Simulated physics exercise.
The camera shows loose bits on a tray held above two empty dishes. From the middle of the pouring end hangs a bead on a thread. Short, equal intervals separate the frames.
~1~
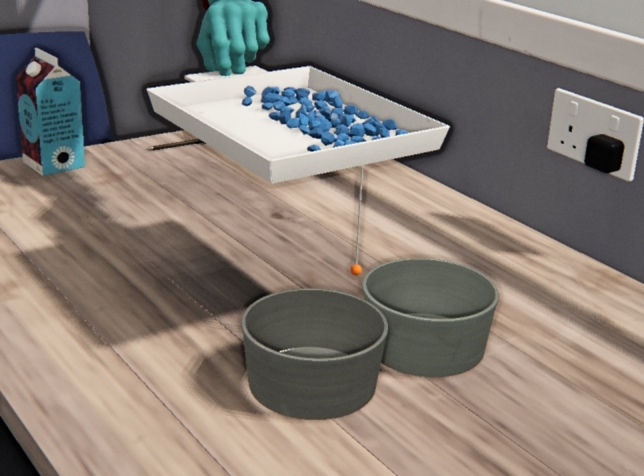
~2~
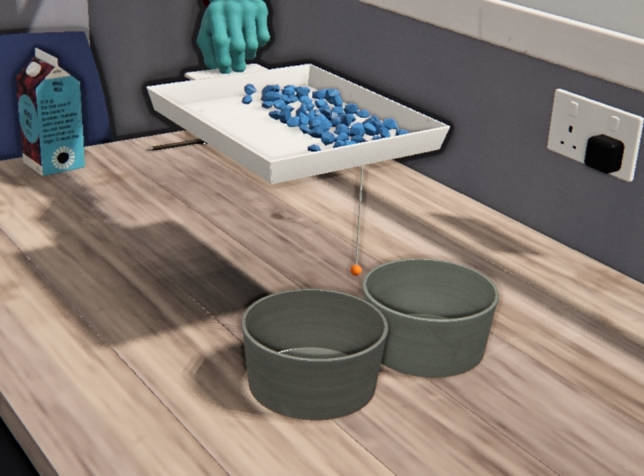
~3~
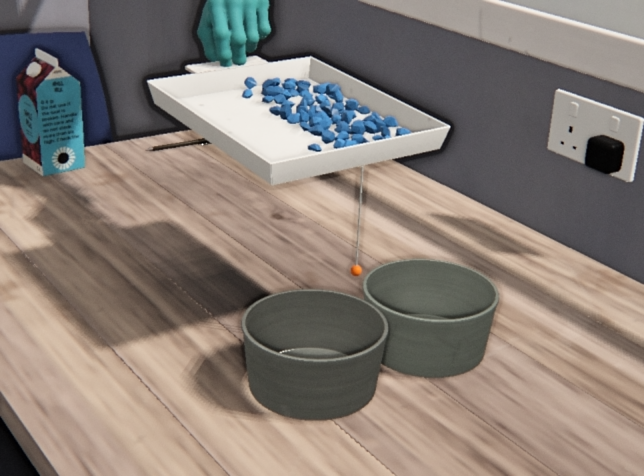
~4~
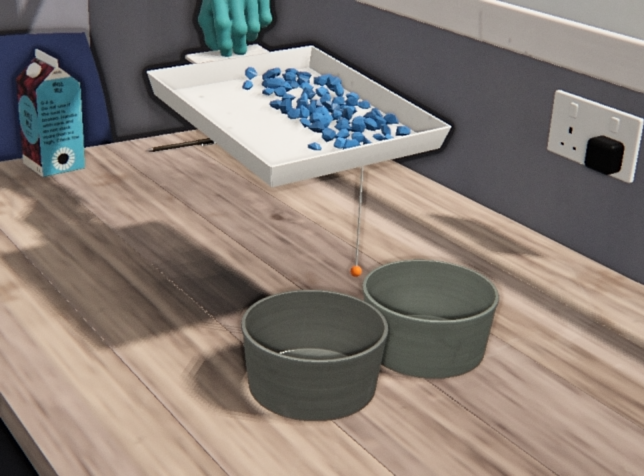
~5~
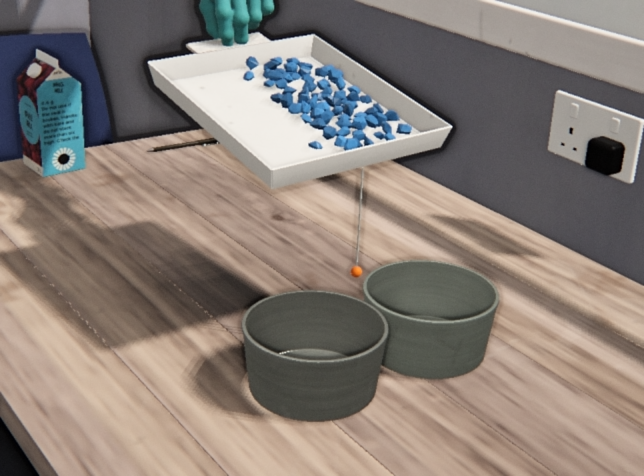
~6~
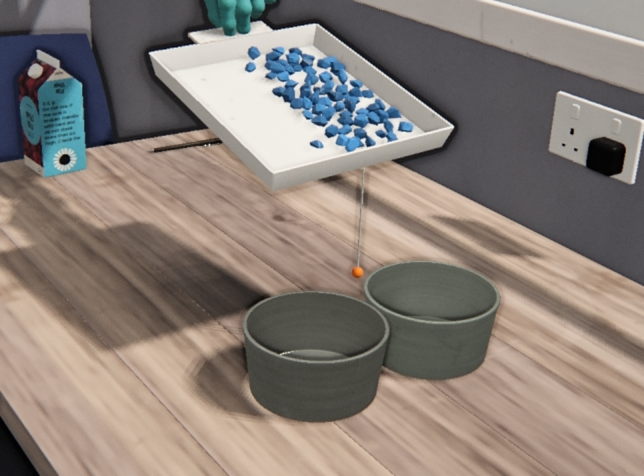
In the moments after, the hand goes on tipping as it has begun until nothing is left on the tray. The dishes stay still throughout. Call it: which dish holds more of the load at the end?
The left one holds more.
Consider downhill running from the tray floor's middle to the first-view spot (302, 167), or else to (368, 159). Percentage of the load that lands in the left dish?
90 per cent, then 10 per cent.
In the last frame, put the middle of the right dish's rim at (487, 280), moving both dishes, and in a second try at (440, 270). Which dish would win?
The left-placed dish first, the left-placed dish second.
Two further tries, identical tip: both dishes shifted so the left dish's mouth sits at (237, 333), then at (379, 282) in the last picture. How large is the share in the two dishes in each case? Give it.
First case around 70 %, second case around 10 %.
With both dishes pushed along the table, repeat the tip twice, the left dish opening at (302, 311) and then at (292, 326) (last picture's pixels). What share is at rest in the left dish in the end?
Some 60 percent in the first case, 50 percent in the second.
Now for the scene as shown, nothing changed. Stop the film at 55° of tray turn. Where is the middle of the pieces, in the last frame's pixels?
Look around (351, 136) in the last picture.
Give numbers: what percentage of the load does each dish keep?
Left dish: 70 %, right dish: 20 %.
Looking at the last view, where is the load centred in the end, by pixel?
It settles centred around (334, 377).
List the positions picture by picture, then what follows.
The first picture shows corners of the pouring end (273, 158) and (441, 126), level; middle of the load (332, 118), aquarium stones; left dish (355, 380); right dish (472, 340); bead on its thread (356, 270).
The second picture shows corners of the pouring end (273, 158) and (441, 126), level; middle of the load (332, 116).
The third picture shows corners of the pouring end (273, 160) and (442, 125), tipped barely, lowest at the left corner; middle of the load (332, 113).
The fourth picture shows corners of the pouring end (273, 163) and (443, 125), tipped a little, lowest at the left corner; middle of the load (333, 108).
The fifth picture shows corners of the pouring end (274, 165) and (444, 125), tipped a little, lowest at the left corner; middle of the load (334, 102).
The sixth picture shows corners of the pouring end (275, 168) and (446, 125), tipped a little, lowest at the left corner; middle of the load (336, 97); left dish (356, 383); right dish (473, 343).
Just after the last frame, tray tipped steeply; every one on the tray.
A moment on, tray tipped right over; the larger part on the tray; about a tenth in the left dish; just a few in the right dish; about a tenth in the air.
Further on, tray tipped past a quarter turn; roughly two thirds in the left dish; roughly a quarter in the right dish; about a tenth outside both.
When it is over, tray tipped past a quarter turn; roughly two thirds in the left dish; roughly a quarter in the right dish; about a tenth outside both.
